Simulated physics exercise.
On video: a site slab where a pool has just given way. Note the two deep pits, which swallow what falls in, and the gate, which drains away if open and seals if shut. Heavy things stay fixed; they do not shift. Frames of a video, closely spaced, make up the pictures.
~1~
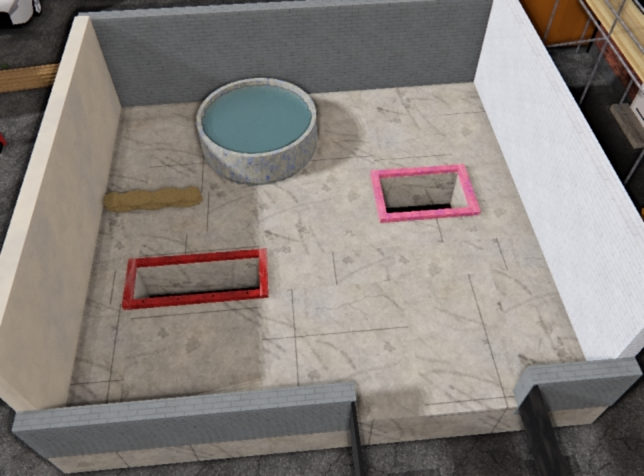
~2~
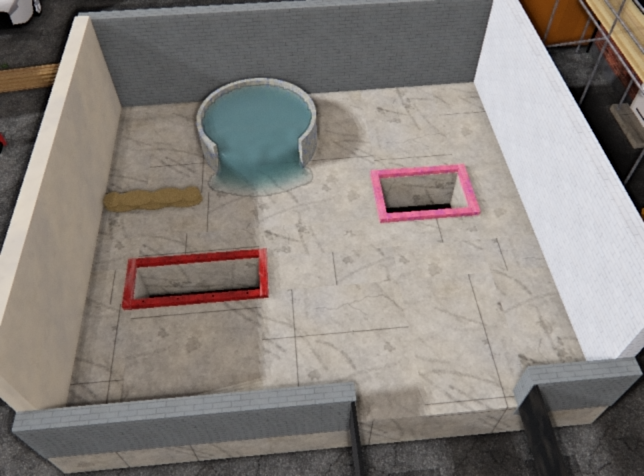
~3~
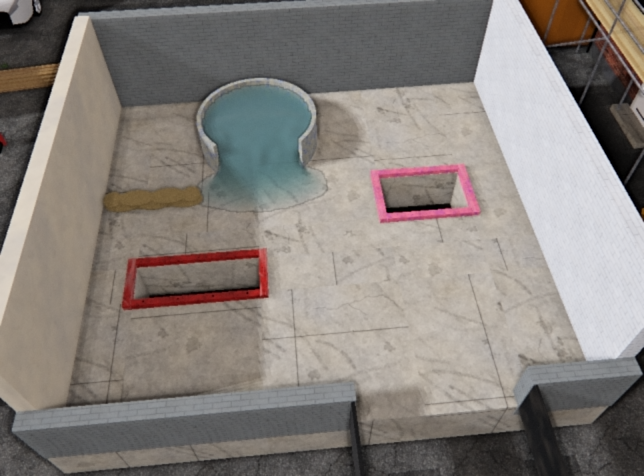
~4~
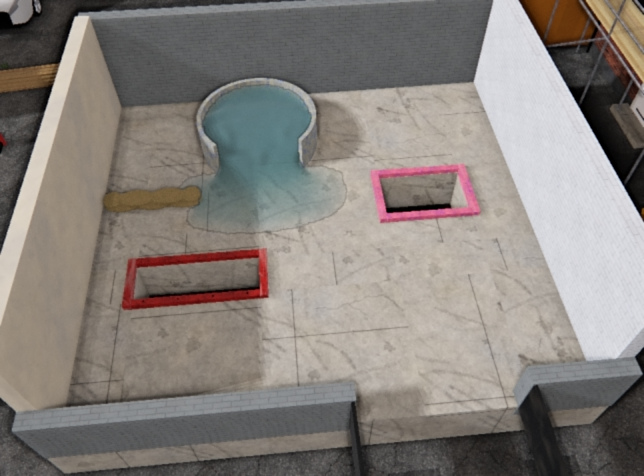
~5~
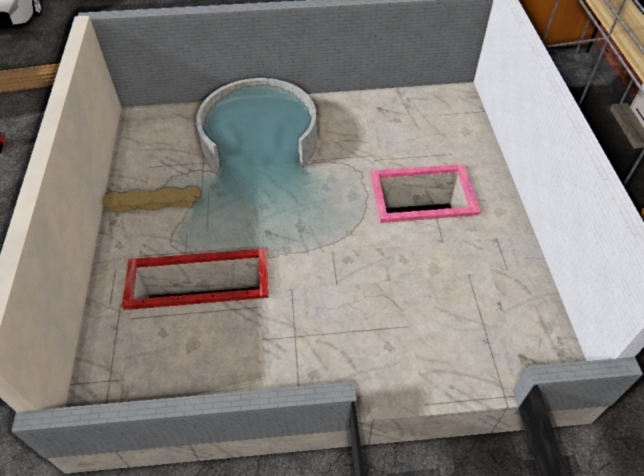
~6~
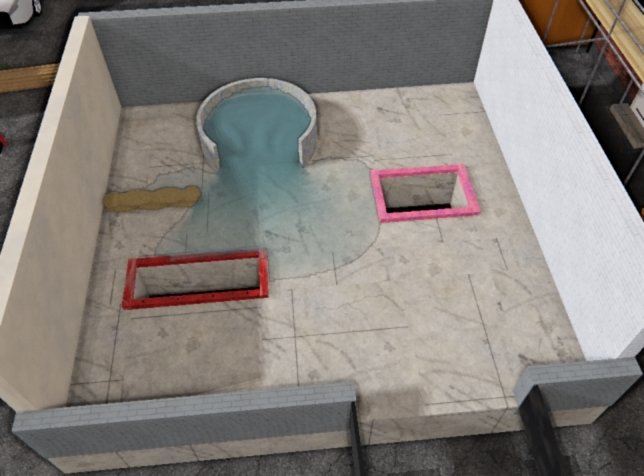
Teal water pouring from the open front of a round pool and spreading across a walled slab between red and pink-framed pits.
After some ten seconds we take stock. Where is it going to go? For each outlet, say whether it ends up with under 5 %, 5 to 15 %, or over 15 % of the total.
The gate gets in excess of fifteen per cent; the red pit gets in excess of fifteen per cent; the pink pit gets shy of five per cent.
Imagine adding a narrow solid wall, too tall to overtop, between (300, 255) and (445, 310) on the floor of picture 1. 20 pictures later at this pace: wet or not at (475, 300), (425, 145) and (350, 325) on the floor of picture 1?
Result, listed order: Spot 1 reached by the flood, spot 2 kept clear of the flood, spot 3 reached by the flood.
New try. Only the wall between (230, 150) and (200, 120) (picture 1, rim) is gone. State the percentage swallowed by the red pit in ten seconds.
In per cent: Red 2.
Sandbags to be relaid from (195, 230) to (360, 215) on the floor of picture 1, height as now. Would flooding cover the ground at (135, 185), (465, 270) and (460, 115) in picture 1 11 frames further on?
Taking the points in order, the first is drenched, the second unwetted and the third unwetted.
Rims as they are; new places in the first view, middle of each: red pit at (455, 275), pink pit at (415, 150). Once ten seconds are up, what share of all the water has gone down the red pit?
Red: 0 %.
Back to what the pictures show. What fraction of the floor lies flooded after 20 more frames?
My guess is around 50 in a hundred.
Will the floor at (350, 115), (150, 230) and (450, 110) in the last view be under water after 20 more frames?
In that order, the three spots are high and dry, soaked and high and dry.
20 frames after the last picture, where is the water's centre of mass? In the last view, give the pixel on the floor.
I'd mark it close to (266, 230).
A moment on, water covers 30 % of the floor; the gate 0 %, the red pit 7 %, the pink pit 0 %.
Next, water covers 40 % of the floor; the gate 1 %, the red pit 17 %, the pink pit 0 %.
Then, water covers 50 % of the floor; the gate 10 %, the red pit 22 %, the pink pit 0 %.
Later, water covers 55 % of the floor; the gate 19 %, the red pit 24 %, the pink pit 0 %.
In the end, water covers 70 % of the floor; the gate 25 %, the red pit 24 %, the pink pit 0 %.
